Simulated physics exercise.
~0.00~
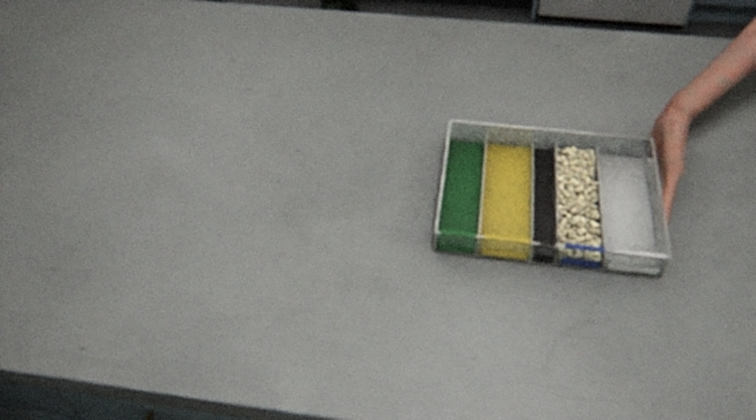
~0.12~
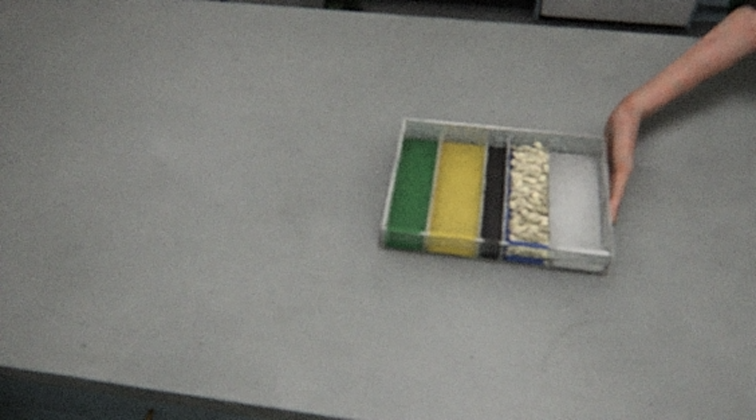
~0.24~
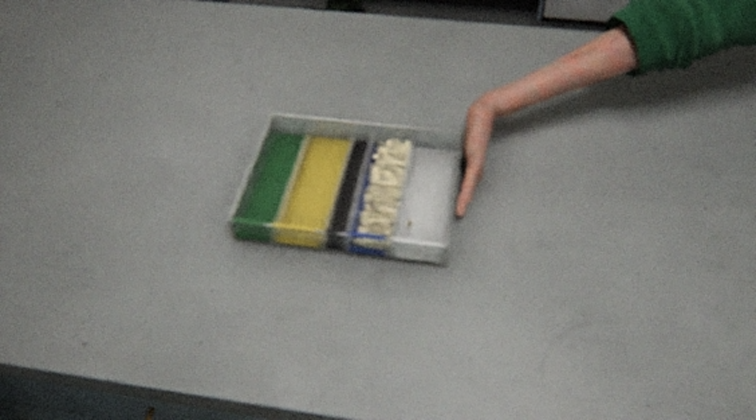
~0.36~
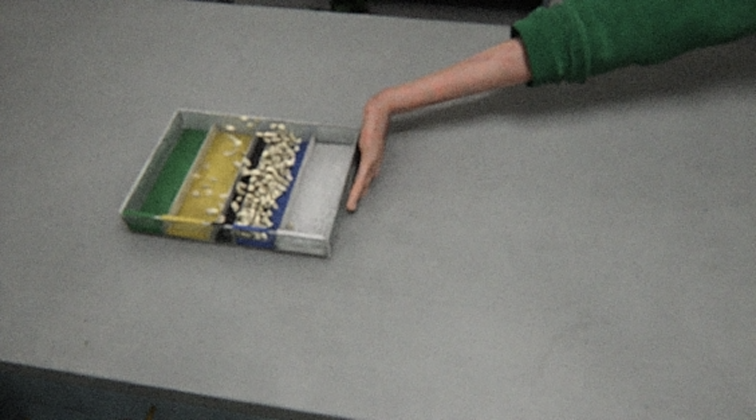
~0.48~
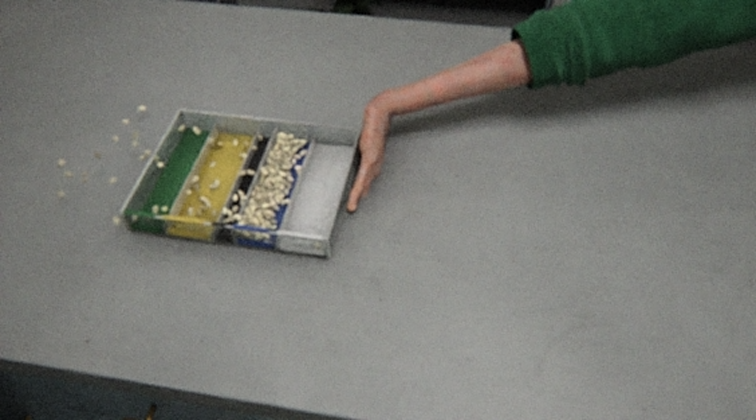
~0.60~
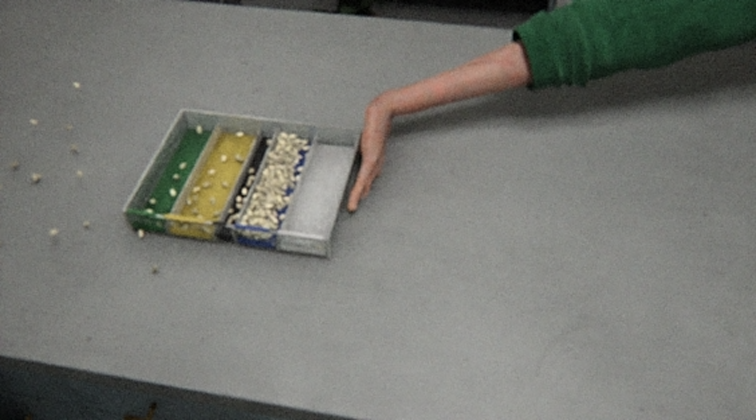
A hand in a green sleeve pushed a divided tray of white beans left across a gray table and stopped abruptly, sending beans into the black, yellow and green sections and onto the table, though most stayed in the blue one.
